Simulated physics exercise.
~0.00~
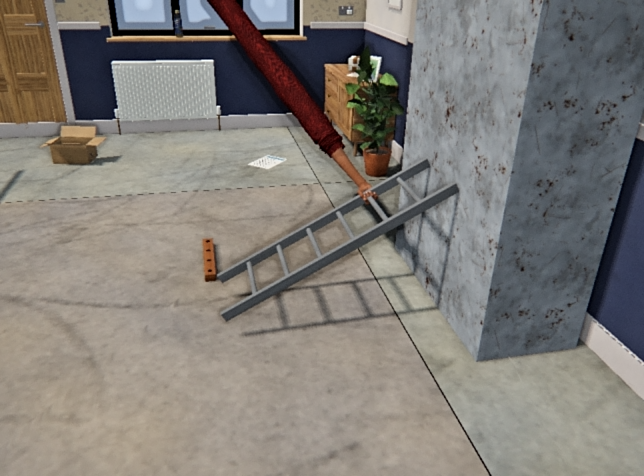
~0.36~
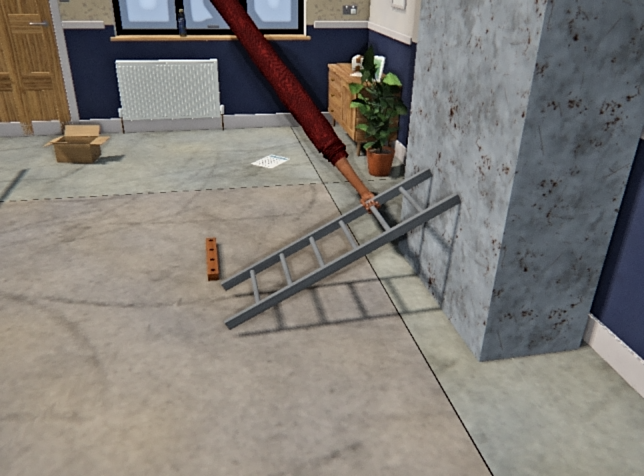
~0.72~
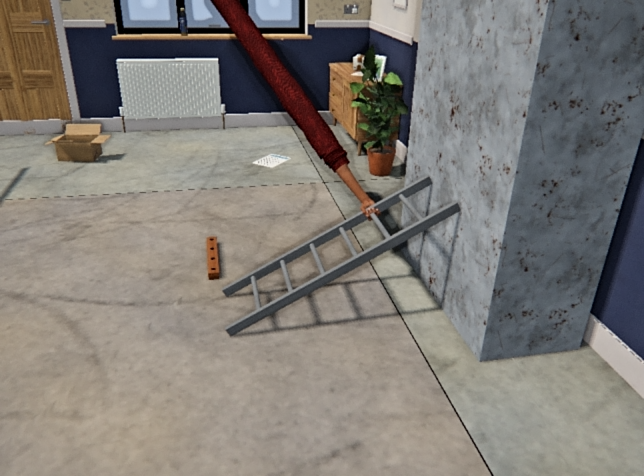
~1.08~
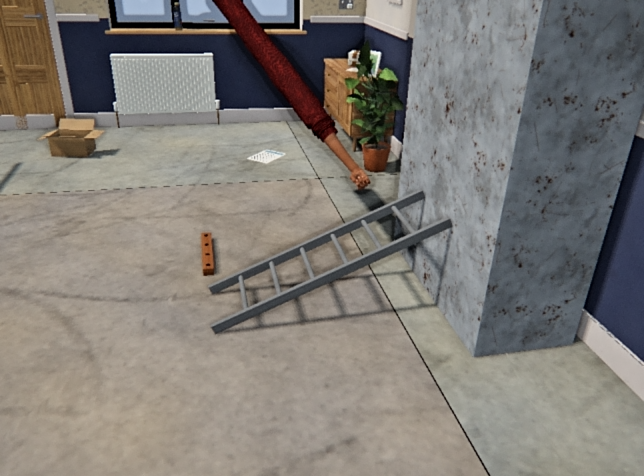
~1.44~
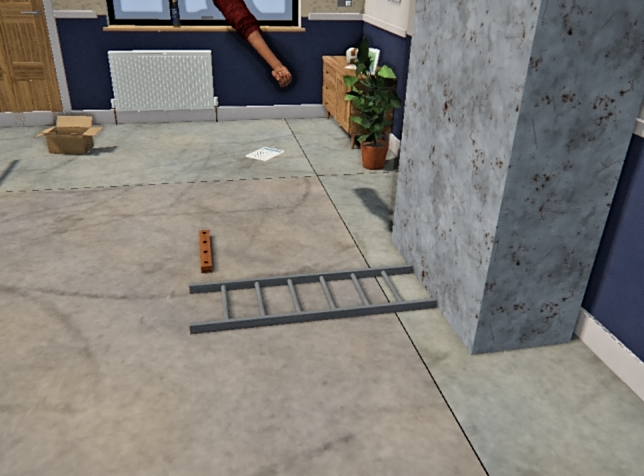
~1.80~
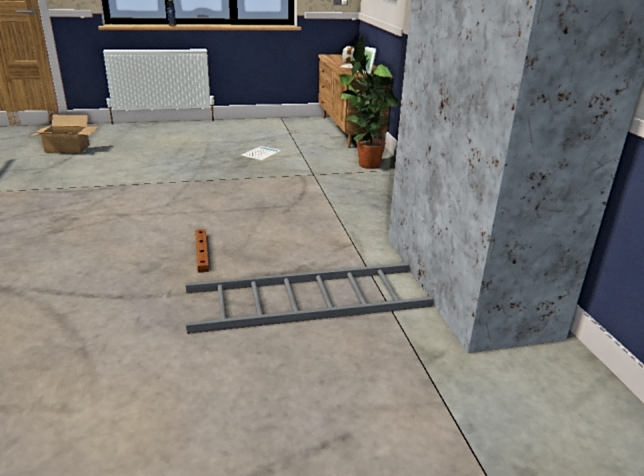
The footage shows a hand in a red sleeve holding a grey ladder-like rack at a slant against a mottled pillar, near a small reddish batten on the floor. The hand lets go and withdraws, and the rack slides down until it lies flat on the floor.
